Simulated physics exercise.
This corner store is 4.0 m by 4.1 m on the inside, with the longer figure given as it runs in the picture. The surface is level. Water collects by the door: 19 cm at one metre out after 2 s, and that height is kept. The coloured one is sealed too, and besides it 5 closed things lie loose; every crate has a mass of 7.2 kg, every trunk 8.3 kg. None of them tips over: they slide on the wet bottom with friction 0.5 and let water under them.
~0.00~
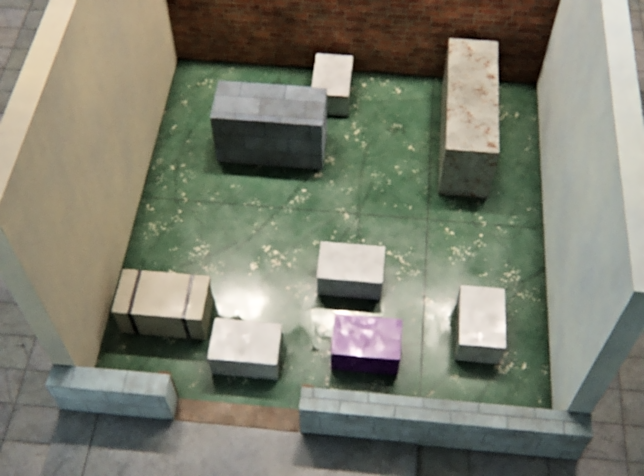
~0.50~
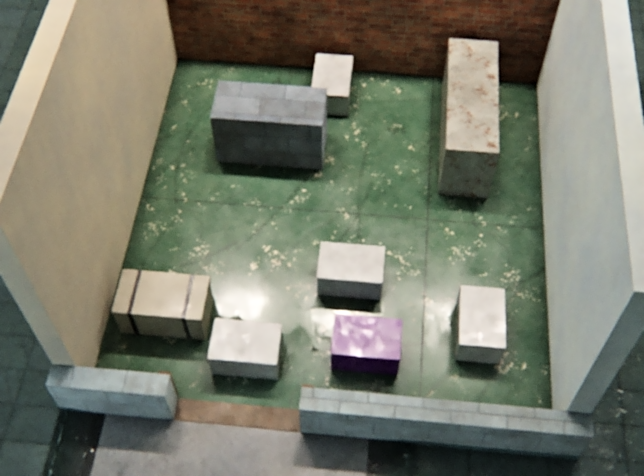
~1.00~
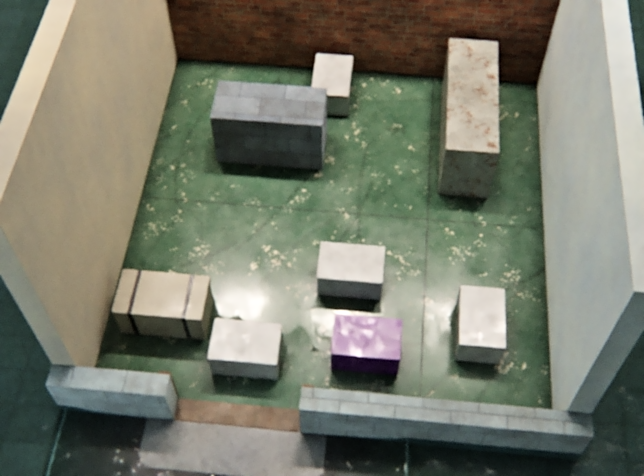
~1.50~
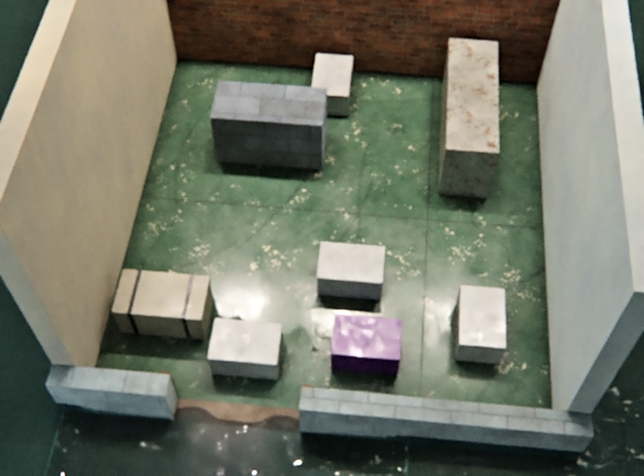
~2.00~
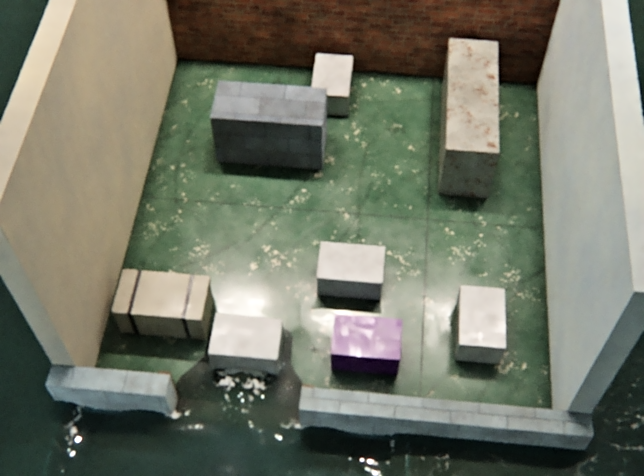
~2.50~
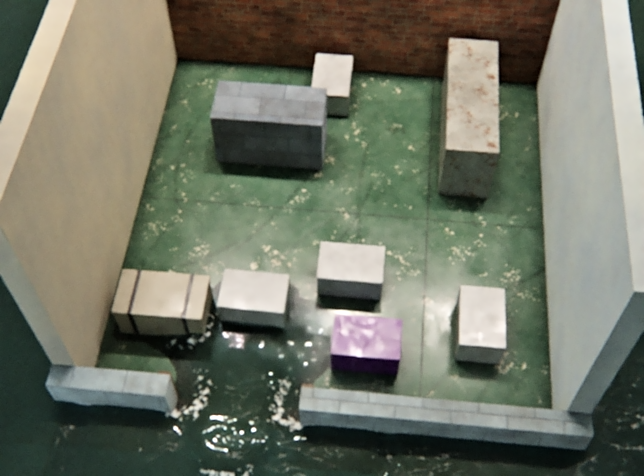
A small walled room with a green floor and a brick back wall is seen from high above its front doorway by a still camera. Grey and stone-coloured blocks stand toward the back, with pale boxes, a banded tan crate and a purple crate nearer the front. Dark water covers the paving outside, then enters through the doorway, and the nearest white box shifts slightly inward.
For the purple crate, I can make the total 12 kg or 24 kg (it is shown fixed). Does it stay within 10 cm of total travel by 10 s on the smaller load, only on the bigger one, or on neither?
The modest weight is adequate.
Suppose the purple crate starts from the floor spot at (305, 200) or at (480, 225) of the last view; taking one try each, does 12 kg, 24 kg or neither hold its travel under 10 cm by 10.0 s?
For the first start neither one suffices; for the second you need the heavier one.
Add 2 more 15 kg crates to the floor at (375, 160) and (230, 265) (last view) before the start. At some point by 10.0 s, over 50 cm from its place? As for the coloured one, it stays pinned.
Note, in sequence: Exceeded, exceeded.
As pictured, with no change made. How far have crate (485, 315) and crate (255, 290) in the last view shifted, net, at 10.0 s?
5 cm, 350 cm.
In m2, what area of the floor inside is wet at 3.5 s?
About 6.5 m2 is covered.
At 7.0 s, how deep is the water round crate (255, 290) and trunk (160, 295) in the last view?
Around 7 cm and 5 cm.
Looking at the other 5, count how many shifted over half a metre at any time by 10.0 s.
I count 4.
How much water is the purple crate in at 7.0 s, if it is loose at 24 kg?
About 2 cm.
After 3.5 s the purple crate would be 0 cm from its start with 12 kg and 0 cm from its start with 24 kg; 2 cm of water round it then.
After 4.5 s the purple crate would be 0 cm from its start with 12 kg and 0 cm from its start with 24 kg; 2 cm of water round it then.
After 7.0 s the purple crate would be 0 cm from its start with 12 kg and 0 cm from its start with 24 kg; 2 cm of water round it then.
After 10.0 s the purple crate would be 0 cm from its start with 12 kg and 0 cm from its start with 24 kg; 2 cm of water round it then.
